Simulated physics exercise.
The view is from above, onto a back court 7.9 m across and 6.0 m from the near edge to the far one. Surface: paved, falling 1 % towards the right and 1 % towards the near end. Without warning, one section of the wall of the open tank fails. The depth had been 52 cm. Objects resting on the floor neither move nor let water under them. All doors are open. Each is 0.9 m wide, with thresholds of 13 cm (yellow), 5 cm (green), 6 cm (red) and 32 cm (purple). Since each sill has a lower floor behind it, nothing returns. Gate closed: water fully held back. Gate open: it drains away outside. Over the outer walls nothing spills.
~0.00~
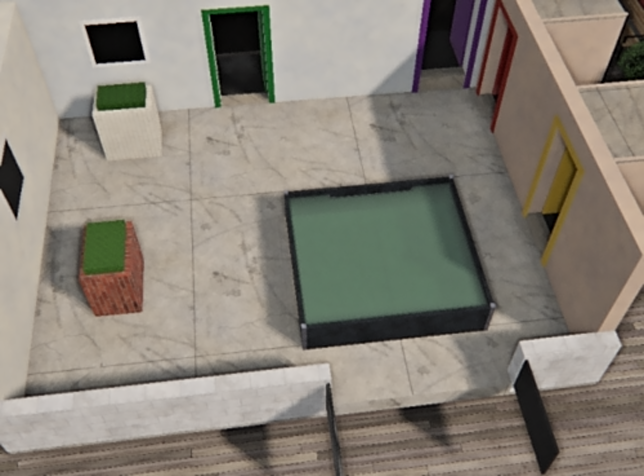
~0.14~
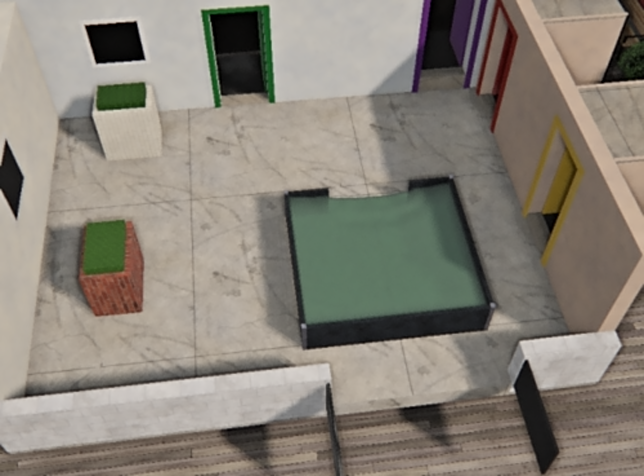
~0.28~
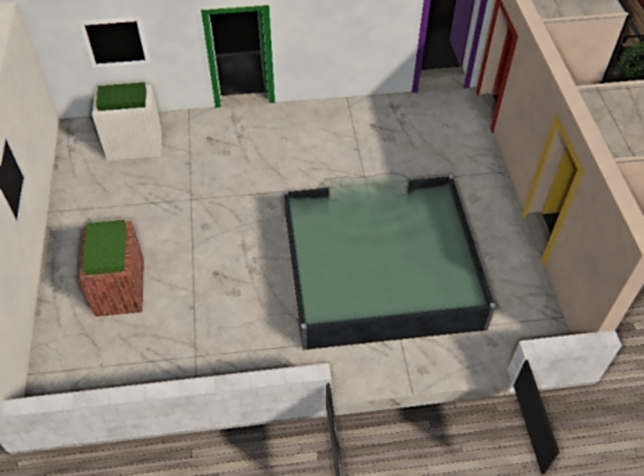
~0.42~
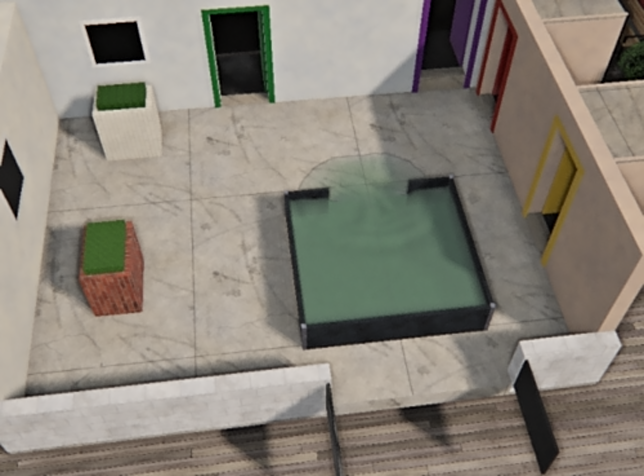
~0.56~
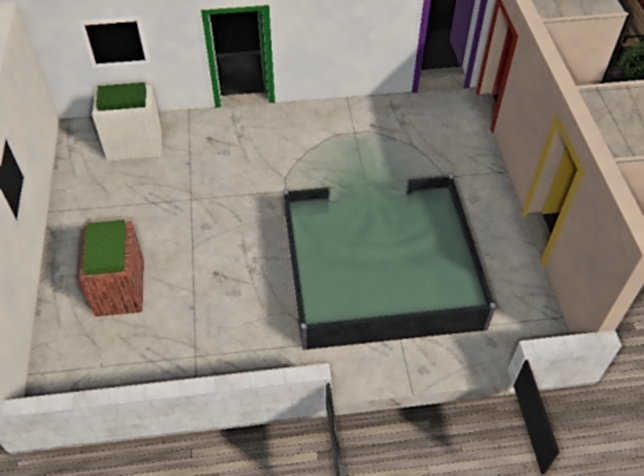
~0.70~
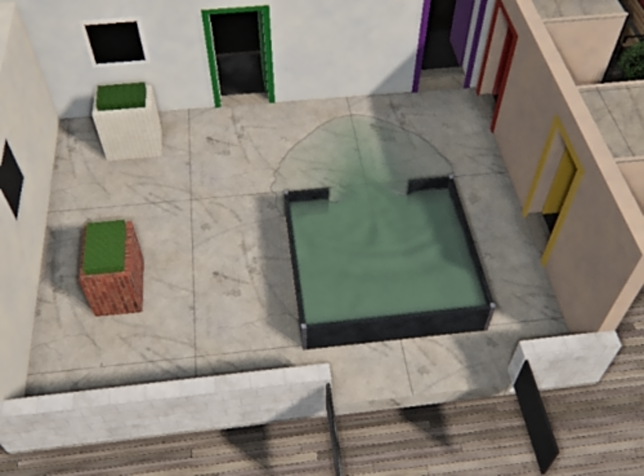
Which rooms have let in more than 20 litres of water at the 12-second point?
The room behind the yellow door is at or below 20 litres; the room behind the green door is above 20 litres; the room behind the red door is above 20 litres; the room behind the purple door is at or below 20 litres.
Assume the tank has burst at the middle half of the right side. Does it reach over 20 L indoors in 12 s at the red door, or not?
At the red door the limit is exceeded.
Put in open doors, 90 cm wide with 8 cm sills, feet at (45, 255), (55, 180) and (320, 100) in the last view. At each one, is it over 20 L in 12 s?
In turn: Short of it, short of it, beyond it.
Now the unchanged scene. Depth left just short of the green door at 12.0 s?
Roughly 4.5 centimetres.
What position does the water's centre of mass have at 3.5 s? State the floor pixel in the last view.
Around (361, 209).
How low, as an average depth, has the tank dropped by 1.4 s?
The average depth is around 41 cm.
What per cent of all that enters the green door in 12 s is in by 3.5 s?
Some 50 per cent by then.
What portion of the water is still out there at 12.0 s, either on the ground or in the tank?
Some 78 out of every hundred parts.
After 1.4 s water covers 20 % of the floor and is deepest (32 cm) near (363, 207); yellow door not reached, green door not reached, red door not reached, purple door not reached.
After 2.2 s water covers 30 % of the floor and is deepest (34 cm) near (469, 89); yellow door not reached, green door 13 cm at the sill, 6 L in, red door 16 cm at the sill, 1 L in, purple door 18 cm at the sill, 0 L in.
After 3.5 s water covers 35 % of the floor and is deepest (28 cm) near (469, 89); yellow door not reached, green door 12 cm at the sill, 40 L in, red door 22 cm at the sill, 112 L in, purple door 20 cm at the sill, 0 L in.
After 7.0 s water covers 75 % of the floor and is deepest (16 cm) near (469, 89); yellow door 4 cm at the sill, 0 L in, green door 8 cm at the sill, 74 L in, red door 17 cm at the sill, 360 L in, purple door 14 cm at the sill, 0 L in.
After 12.0 s water covers 95 % of the floor and is deepest (12 cm) near (559, 363); yellow door 4 cm at the sill, 0 L in, green door 4 cm at the sill, 80 L in, red door 10 cm at the sill, 483 L in, purple door 9 cm at the sill, 0 L in.
